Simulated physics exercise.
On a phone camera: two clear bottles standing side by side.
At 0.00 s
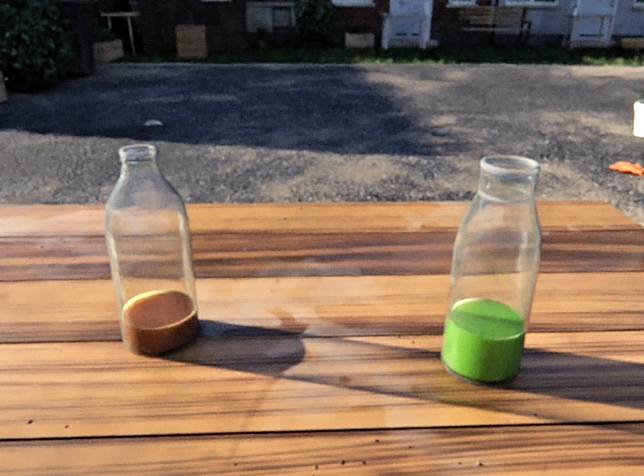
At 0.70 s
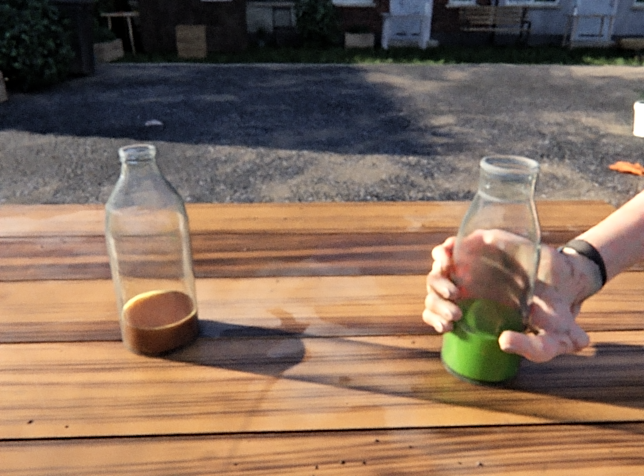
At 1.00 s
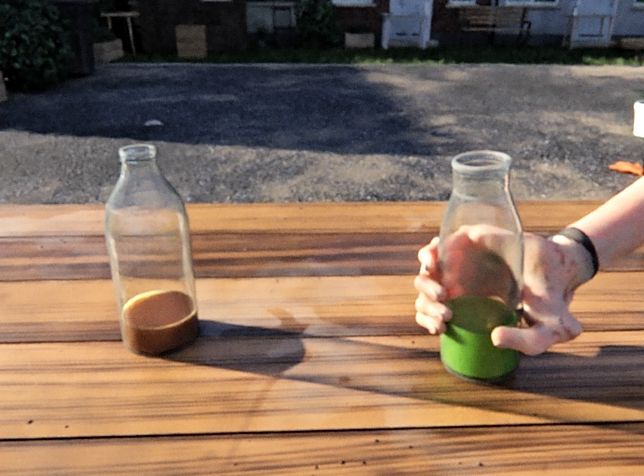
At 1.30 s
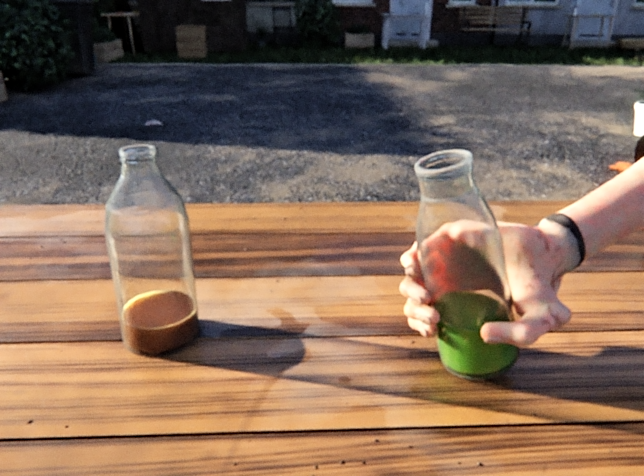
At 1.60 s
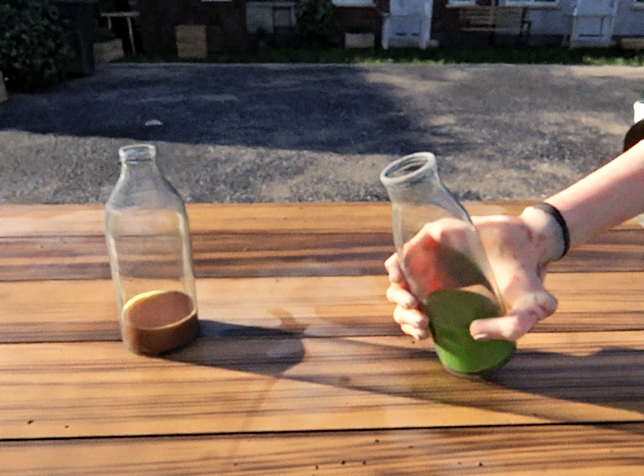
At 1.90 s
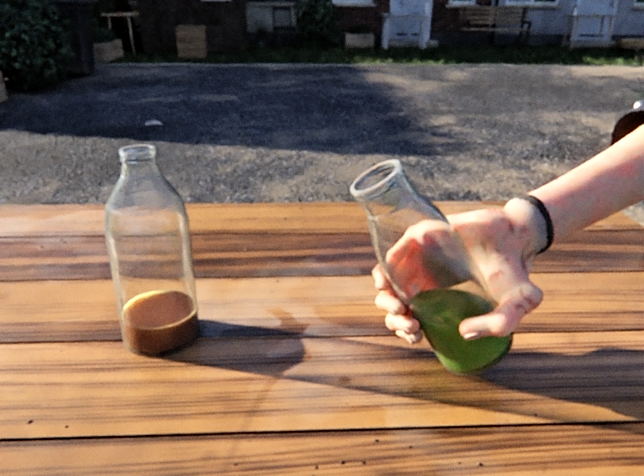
On an outdoor wooden table, a hand grasping the right bottle of green liquid and tilting it left, the brown-filled bottle staying still.
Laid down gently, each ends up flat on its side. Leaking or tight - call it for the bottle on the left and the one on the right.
Left bottle: Tight; right bottle: Leaking.
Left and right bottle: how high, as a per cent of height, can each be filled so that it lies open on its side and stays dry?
About 24 % and 14 %.
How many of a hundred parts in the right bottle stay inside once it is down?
Residual share: About 60 per cent.
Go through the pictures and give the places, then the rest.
Both stand upright; right bottle (495, 267) about a quarter full, open; left bottle (151, 246) nearly empty, open, in the first frame.
A hand takes the right bottle; right bottle about a quarter full, surface at (487, 318); left bottle nearly empty, surface at (159, 308), in the second frame.
The right bottle leans; right bottle (481, 264) about a quarter full; left bottle (151, 246) nearly empty, in the third frame.
The right bottle leans; right bottle about a quarter full, surface at (471, 310); left bottle nearly empty, surface at (159, 308), in the fourth frame.
The right bottle leans; right bottle (444, 262) tipped 25°; left bottle (151, 246) nearly empty, in the fifth frame.
The right bottle leans; right bottle (428, 264) tipped 30°, open; left bottle nearly empty, surface at (159, 308), open, in the sixth frame.
By 2.6 s, the right bottle is nearly down; right bottle, dry at the neck.
By 3.6 s, the right bottle lies flat; right bottle, some has come out.
By 6.5 s, both lie flat; right bottle, some has come out; left bottle, dry at the neck.
